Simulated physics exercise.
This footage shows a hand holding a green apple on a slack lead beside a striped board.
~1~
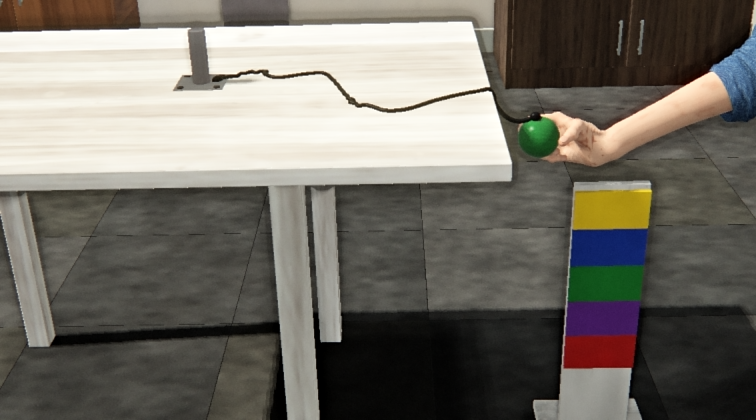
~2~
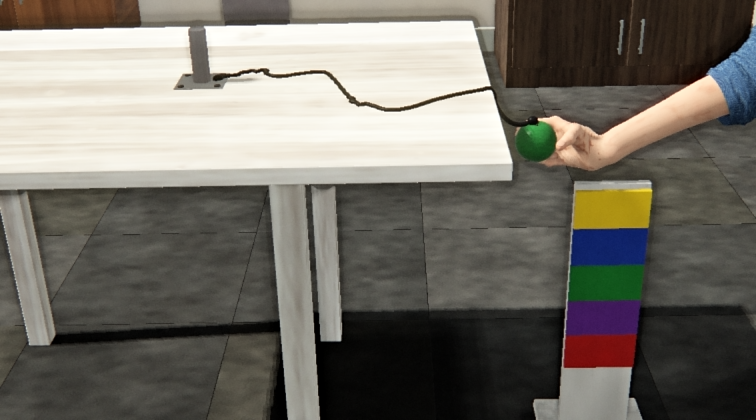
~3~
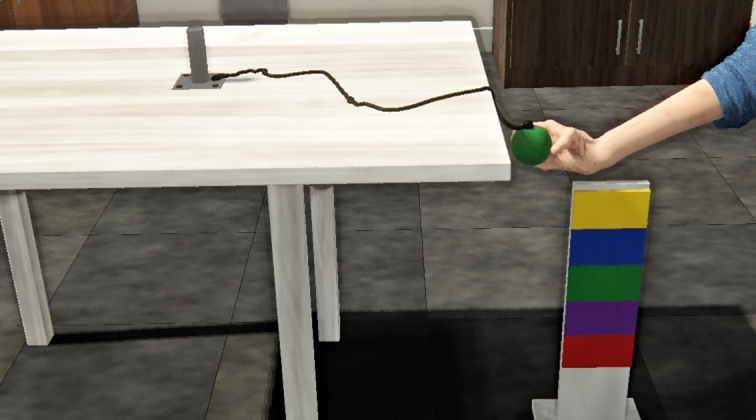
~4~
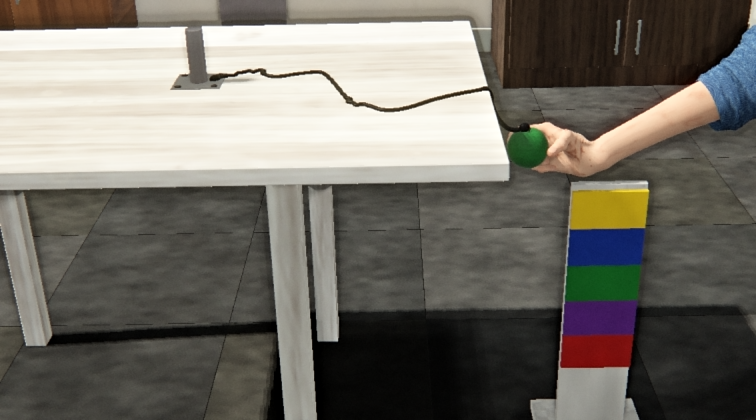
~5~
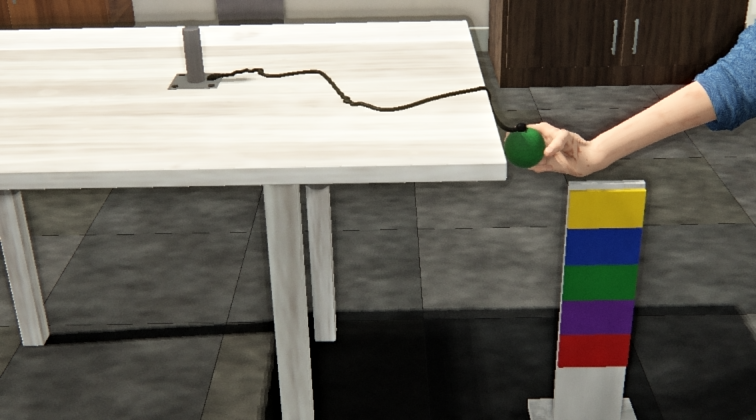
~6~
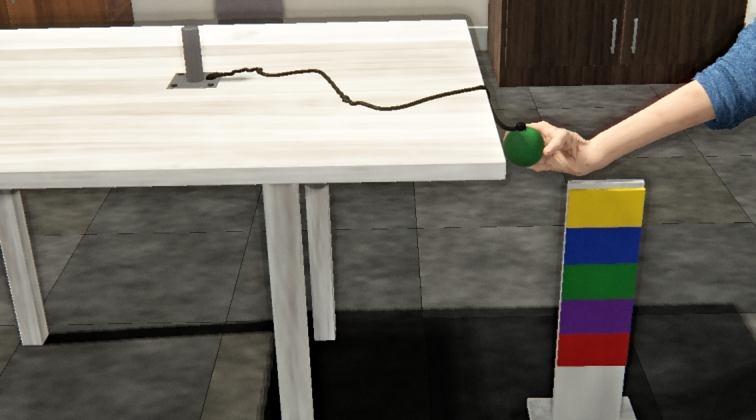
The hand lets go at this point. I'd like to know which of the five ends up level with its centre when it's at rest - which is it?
It's green.
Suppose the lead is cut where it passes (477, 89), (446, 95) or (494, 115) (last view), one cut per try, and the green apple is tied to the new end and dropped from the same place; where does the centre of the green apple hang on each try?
In that order: (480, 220), (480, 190) and (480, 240).
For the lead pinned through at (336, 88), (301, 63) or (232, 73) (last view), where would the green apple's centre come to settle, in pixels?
Near (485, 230), (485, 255) and (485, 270).
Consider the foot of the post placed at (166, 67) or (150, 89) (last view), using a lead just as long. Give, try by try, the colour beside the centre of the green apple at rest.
In that order: Blue; blue.
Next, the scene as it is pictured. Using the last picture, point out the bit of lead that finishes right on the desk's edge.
Pixel (371, 106) or thereabouts.
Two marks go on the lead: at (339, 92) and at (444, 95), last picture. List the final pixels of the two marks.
They end up around (419, 83) and around (483, 165).
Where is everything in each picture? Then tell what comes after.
Green apple (539, 137); yellow (612, 211); blue (609, 249); green (606, 284); purple (603, 320); red (600, 353), in the first frame.
Green apple (537, 141); lead through (248, 72) (305, 73) (345, 93) (396, 110) (469, 92), in the second frame.
Green apple (532, 145), in the third frame.
Green apple (528, 148); lead through (244, 73) (302, 74) (342, 93) (393, 110) (466, 93), in the fourth frame.
Green apple (525, 148), in the fifth frame.
Green apple (524, 147); lead through (241, 71) (298, 73) (339, 92) (390, 109) (462, 92), in the sixth frame.
A little later, apple near (466, 281); level with green.
Next, apple near (491, 280); level with green.
When it is over, apple near (482, 280); level with green. The lead holds its middle at green.
